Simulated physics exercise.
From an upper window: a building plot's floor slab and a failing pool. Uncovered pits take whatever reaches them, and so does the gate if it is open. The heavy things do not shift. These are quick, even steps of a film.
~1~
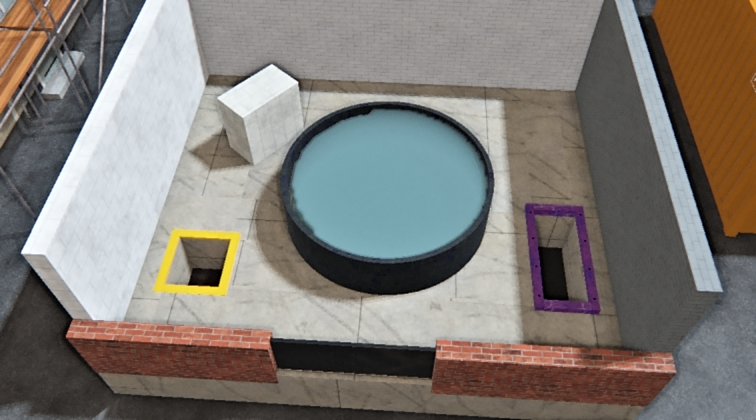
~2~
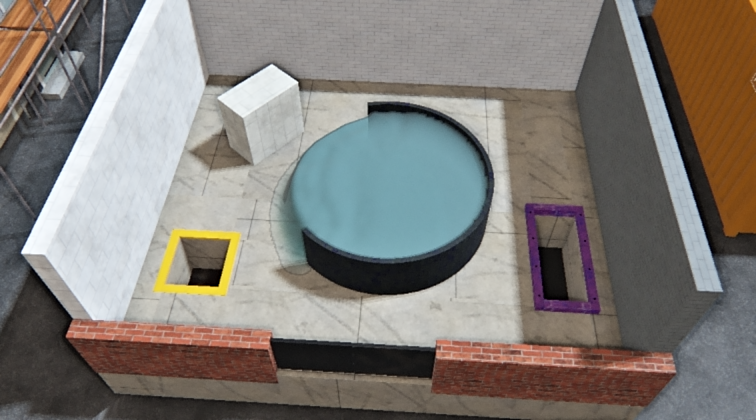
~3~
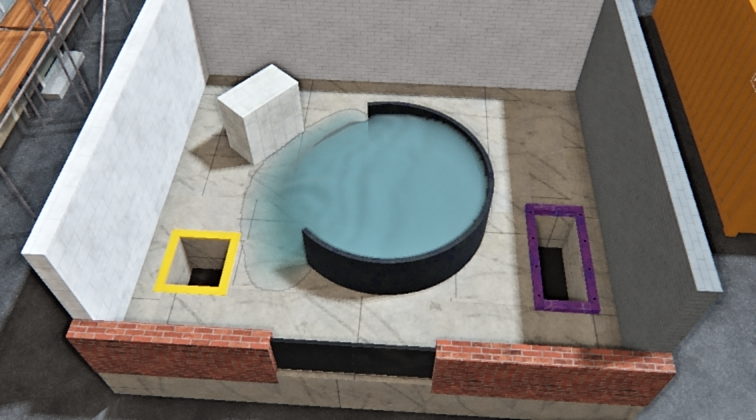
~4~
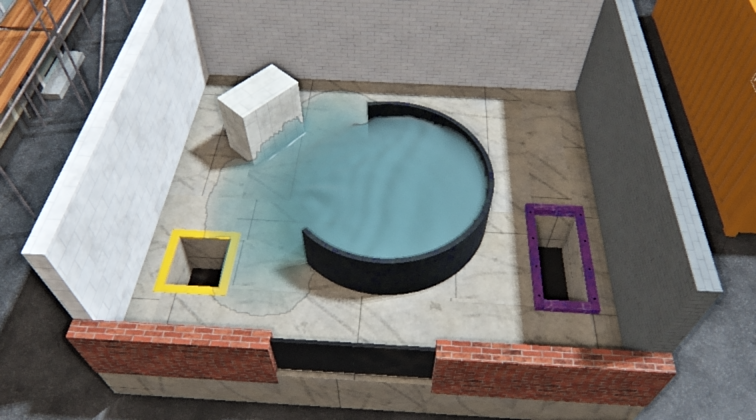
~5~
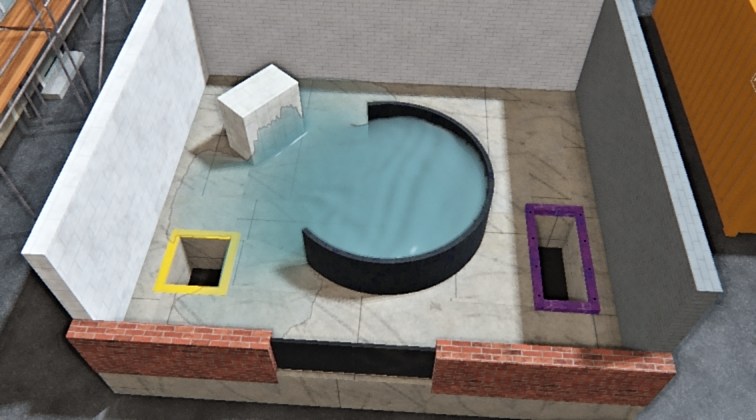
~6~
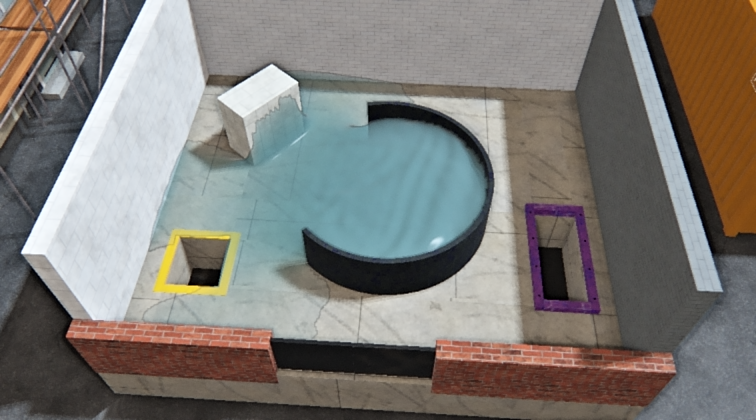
On a walled floor slab seen from above, the left side of a round, dark-rimmed pool opens and blue-green water pours out, spreading leftward past a white block and around a yellow-framed opening toward the left wall.
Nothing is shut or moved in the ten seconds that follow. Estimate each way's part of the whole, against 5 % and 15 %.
The gate takes not even 5 %; the yellow pit takes above 15 %; the purple pit takes not even 5 %.
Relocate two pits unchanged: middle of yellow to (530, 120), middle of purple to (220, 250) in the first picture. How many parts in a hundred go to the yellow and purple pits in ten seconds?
Per cent: Yellow 15, purple 25.
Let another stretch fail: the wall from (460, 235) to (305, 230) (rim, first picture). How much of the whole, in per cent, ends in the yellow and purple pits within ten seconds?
In per cent: Yellow 30, purple 15.
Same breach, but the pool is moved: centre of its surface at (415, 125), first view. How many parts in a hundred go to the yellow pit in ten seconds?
Per cent: Yellow 45.
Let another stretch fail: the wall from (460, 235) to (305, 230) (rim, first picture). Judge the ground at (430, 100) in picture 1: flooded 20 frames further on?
At that place: Clear.
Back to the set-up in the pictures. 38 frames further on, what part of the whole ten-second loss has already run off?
Close to 80 %.
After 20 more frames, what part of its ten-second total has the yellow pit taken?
Near 55 in a hundred.
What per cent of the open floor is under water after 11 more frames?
Roughly 50 per cent.
A moment on, water covers 40 % of the floor; the gate 0 %, the yellow pit 5 %, the purple pit 0 %.
Next, water covers 50 % of the floor; the gate 0 %, the yellow pit 12 %, the purple pit 0 %.
Then, water covers 80 % of the floor; the gate 0 %, the yellow pit 22 %, the purple pit 0 %.
Later, water covers 100 % of the floor; the gate 0 %, the yellow pit 32 %, the purple pit 1 %.
In the end, water covers 100 % of the floor; the gate 0 %, the yellow pit 39 %, the purple pit 3 %.
